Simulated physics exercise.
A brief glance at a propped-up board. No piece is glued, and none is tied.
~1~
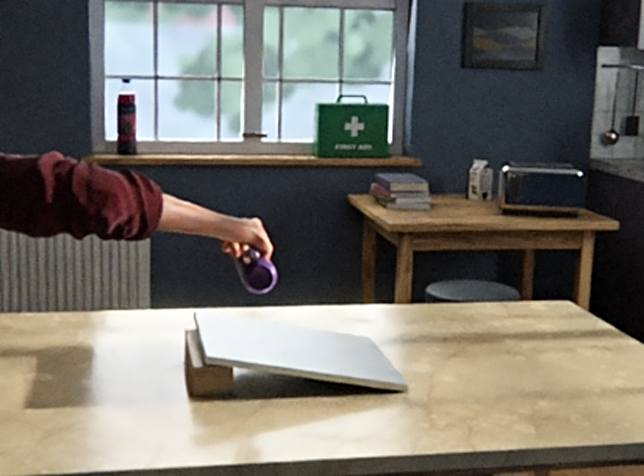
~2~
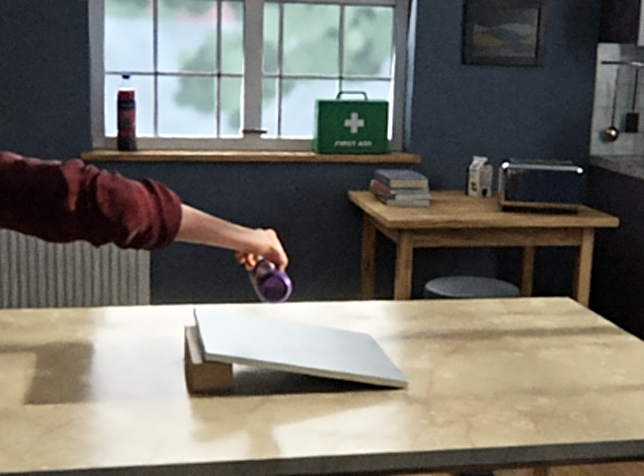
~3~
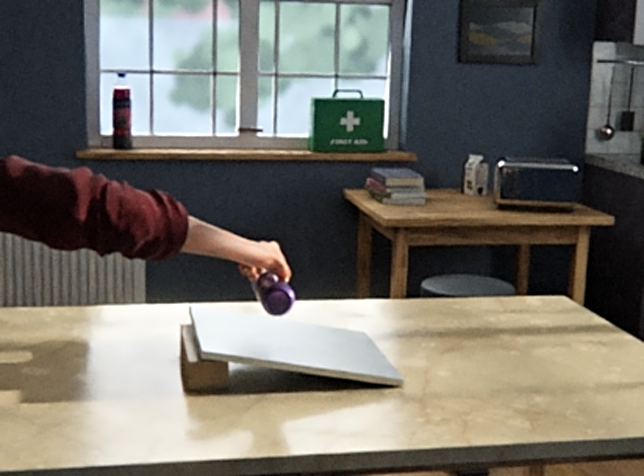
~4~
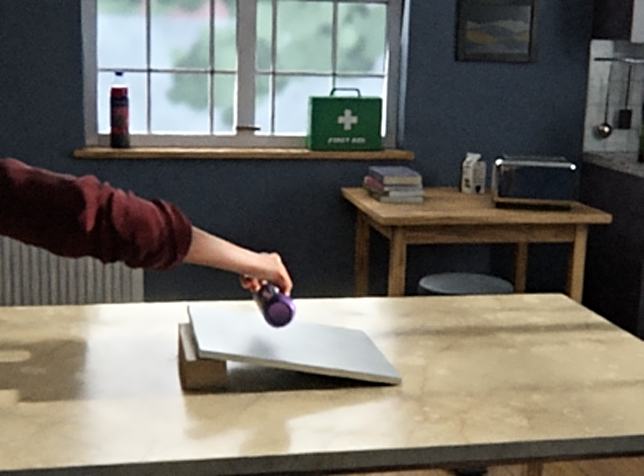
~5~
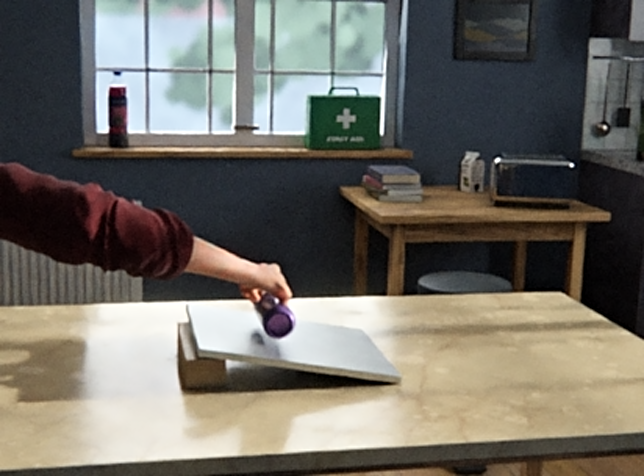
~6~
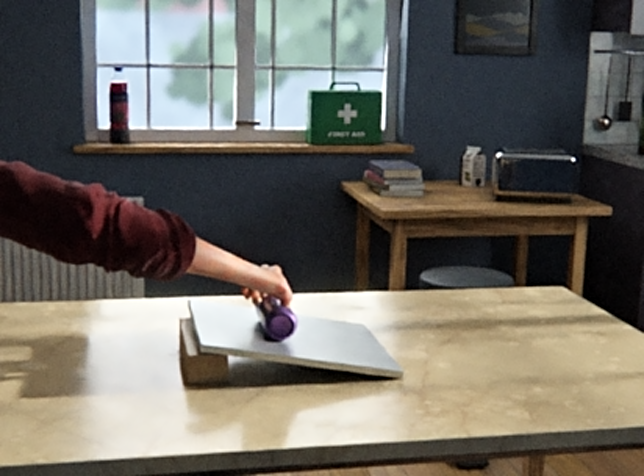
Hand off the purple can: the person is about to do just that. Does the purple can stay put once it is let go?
My verdict: It's away.
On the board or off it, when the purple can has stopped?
Off the top.
Then, 1.00 s past the last view, purple can now off the board.
Then, 1.90 s past the last view, things are still on the move.
Finally, off the board, purple can. The purple can slides or rolls down.
